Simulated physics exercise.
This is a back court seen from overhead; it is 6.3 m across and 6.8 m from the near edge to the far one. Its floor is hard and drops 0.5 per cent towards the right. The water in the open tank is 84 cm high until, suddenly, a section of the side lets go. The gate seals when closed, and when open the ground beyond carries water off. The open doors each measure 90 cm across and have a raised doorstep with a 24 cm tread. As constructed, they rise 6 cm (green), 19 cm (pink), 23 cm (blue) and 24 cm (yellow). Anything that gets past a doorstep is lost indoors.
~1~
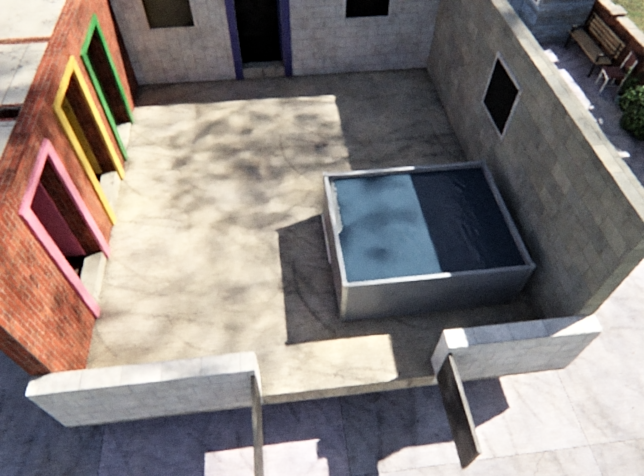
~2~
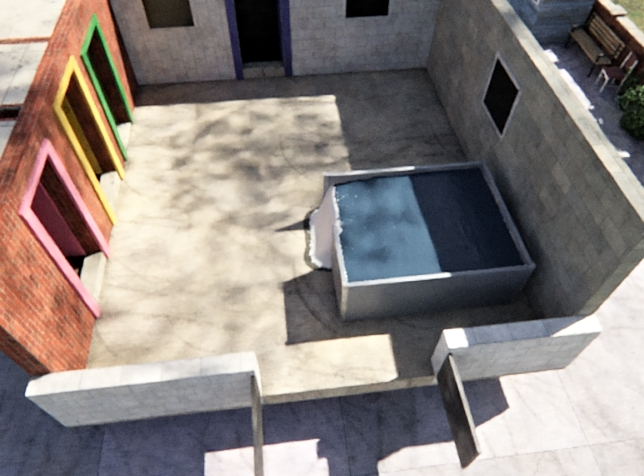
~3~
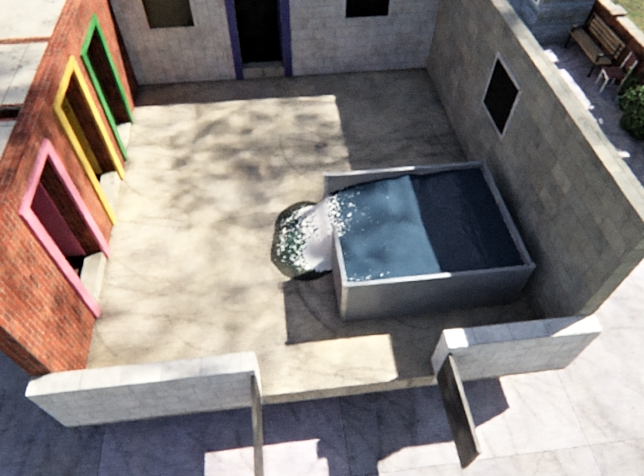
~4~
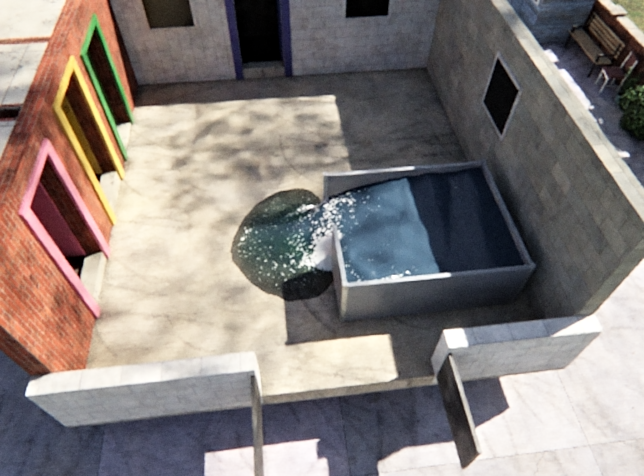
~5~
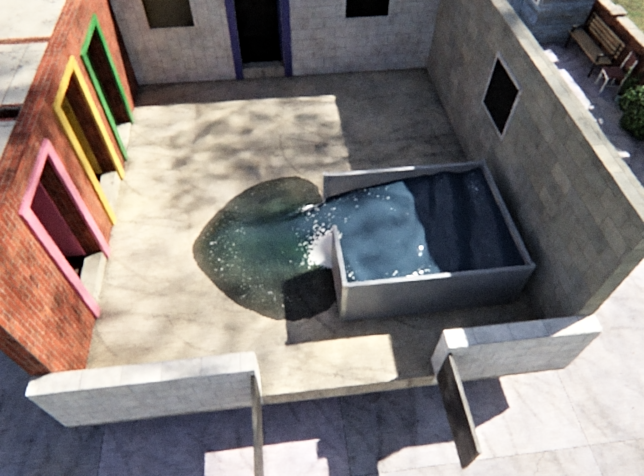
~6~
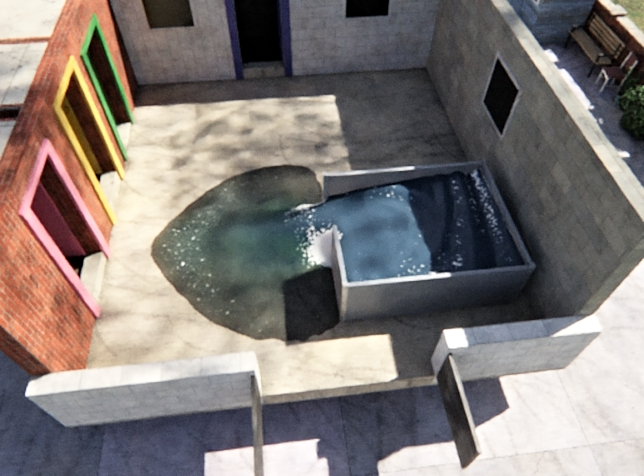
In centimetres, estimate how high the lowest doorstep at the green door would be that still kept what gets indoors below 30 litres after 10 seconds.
It comes to roughly 12 cm.
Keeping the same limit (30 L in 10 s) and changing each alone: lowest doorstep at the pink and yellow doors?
About 25 cm at pink and 23 cm at yellow.
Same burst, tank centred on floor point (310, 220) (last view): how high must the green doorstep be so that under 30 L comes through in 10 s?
A minimum of about 15 cm.
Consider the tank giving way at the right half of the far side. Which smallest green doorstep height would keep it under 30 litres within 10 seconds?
Minimum height: Approx. 19 cm.
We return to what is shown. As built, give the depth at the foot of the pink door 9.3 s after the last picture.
About 7.5 centimetres.
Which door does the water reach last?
Door: Blue.
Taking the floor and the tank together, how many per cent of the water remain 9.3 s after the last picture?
Roughly 88 per cent of the water.
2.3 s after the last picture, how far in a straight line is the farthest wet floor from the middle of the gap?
5.6 m.
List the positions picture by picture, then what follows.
In the first picture, still water, 84 cm deep, in the open tank at (420, 221); the green door at (111, 95) is dry.
In the second picture, the front is at (309, 261), 0.4 m from the gap at (331, 227); 0.3 m2 of floor is wet, 84 cm left at the back.
In the third picture, water pours out at (331, 228) and has run 0.9 m, to (278, 261); about 13 cm deep outside, 84 cm at the back.
In the fourth picture, the gap is at (331, 229), the front 1.5 m out at (236, 249); the back of the open tank holds 84 cm.
In the fifth picture, the gap is at (331, 229), the front 2.1 m out at (197, 250); the back of the open tank holds 84 cm.
In the sixth picture, the gap is at (331, 229), the front 2.7 m out at (158, 256); the back of the open tank holds 78 cm; 2.2 m in a straight line remain to the green door at (111, 95).
Then, 0.7 s after the last picture water covers 40 % of the floor, deepest (49 cm) near (324, 233); it has not reached the green door.
Then, 2.3 s after the last picture water covers 50 % of the floor, deepest (34 cm) near (138, 93); 14 cm at the green door, 42 litres in over its 6 cm doorstep.
Then, 9.3 s after the last picture water covers 95 % of the floor, deepest (18 cm) near (484, 219); 12 cm at the green door, 132 litres in over its 6 cm doorstep.
At the green door as built, the water peaked near 17 cm, 1.3 s after the last picture.
Run again over the same 10 s with other heights there, 55 litres in over 10 cm, 19 litres over 13.5 cm. The limit of 30 litres is kept from about 12 cm up.
